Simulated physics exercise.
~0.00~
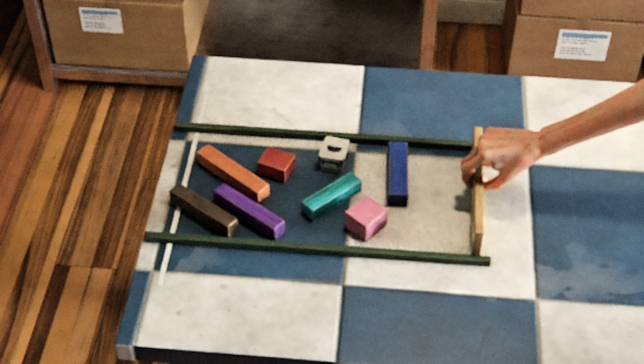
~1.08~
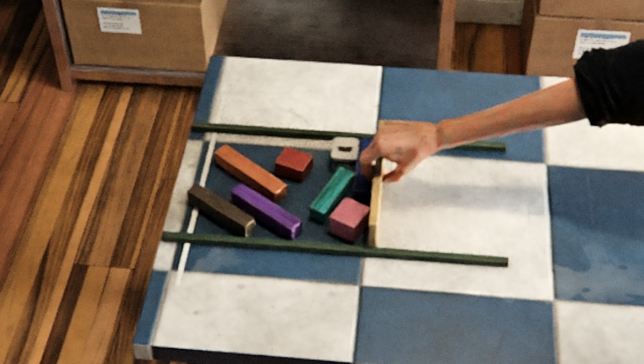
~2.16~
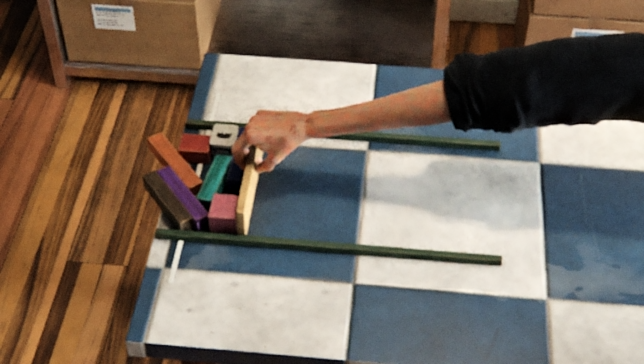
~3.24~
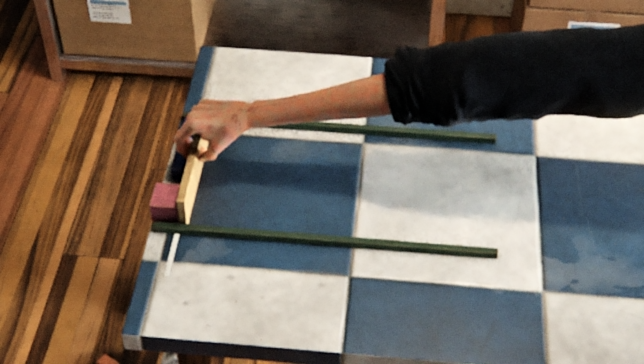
A blue and white checkered table stands on a wooden floor near cardboard boxes, seen from above at an angle by a slightly swaying camera. Between two dark green rails lie eight small pieces, including orange, purple, black, turquoise and blue bars, a red block, a pink block and a pale case, with a white strip near the left edge. A hand at the right holds an upright wooden board and slides it left. The pieces bunch together and crowd over the strip toward the edge. The board reaches the strip, most pieces drop off the table, and the pink block remains visible beside it.
